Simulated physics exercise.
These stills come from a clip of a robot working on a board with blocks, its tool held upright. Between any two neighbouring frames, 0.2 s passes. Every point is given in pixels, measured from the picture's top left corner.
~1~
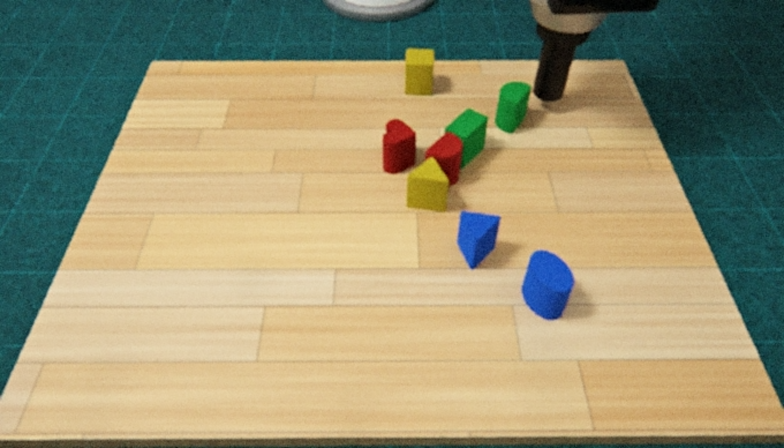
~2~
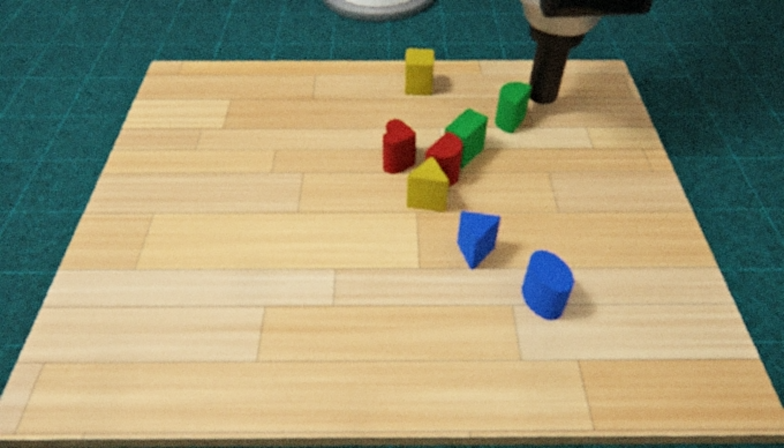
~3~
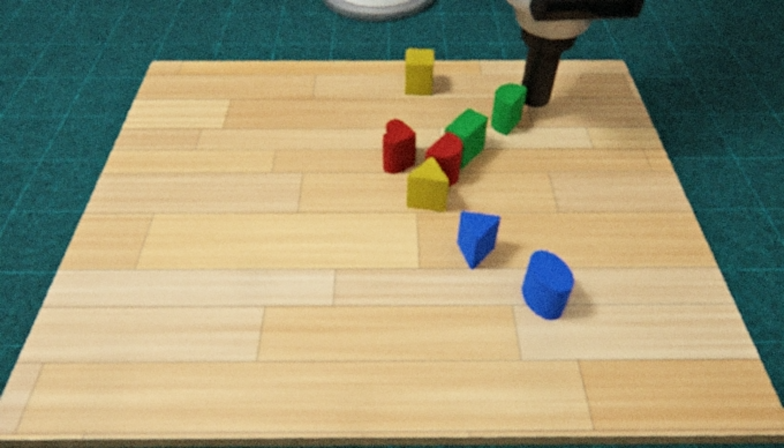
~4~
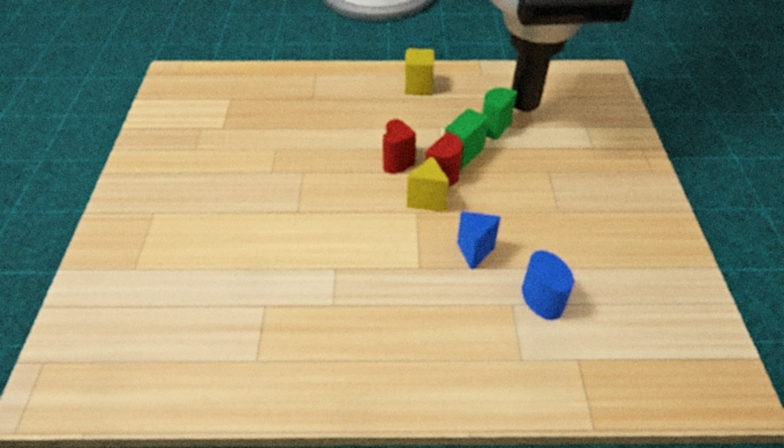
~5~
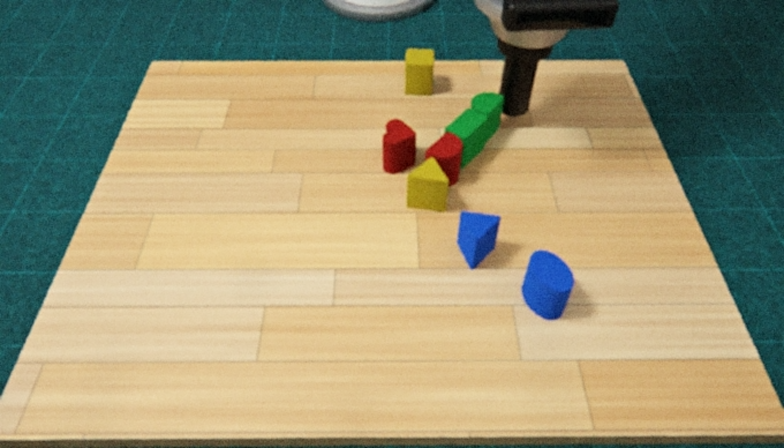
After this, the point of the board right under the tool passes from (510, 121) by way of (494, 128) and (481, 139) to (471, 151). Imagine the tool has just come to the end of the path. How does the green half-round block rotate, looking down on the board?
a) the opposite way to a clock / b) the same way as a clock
Option b.
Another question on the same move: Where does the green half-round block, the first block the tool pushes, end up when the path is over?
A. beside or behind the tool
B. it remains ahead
Answer: B.
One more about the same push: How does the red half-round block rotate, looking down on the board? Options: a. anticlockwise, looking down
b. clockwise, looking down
Answer: A.
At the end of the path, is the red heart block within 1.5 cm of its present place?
Yes, that is how it ends up.
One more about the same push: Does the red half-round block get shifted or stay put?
That block slides.
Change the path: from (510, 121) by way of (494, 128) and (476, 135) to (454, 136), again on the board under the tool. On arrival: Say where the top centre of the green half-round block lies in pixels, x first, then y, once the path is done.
I'd say the green half-round block ends with its top centre at (430, 121).
On the path given first. Halfway along, tool at (489, 120); yellow triangular piece at (422, 183), turned 60° anticlockwise; red half-round block at (420, 160); green oblong at (439, 135); green half-round block at (460, 113).
At the end, tool at (472, 138); red heart block in place; yellow triangular piece at (418, 189), turned 100° anticlockwise; red half-round block at (392, 174), turned 40° anticlockwise; green oblong at (409, 146), turned 15° clockwise; green half-round block at (440, 128), turned 20° clockwise.
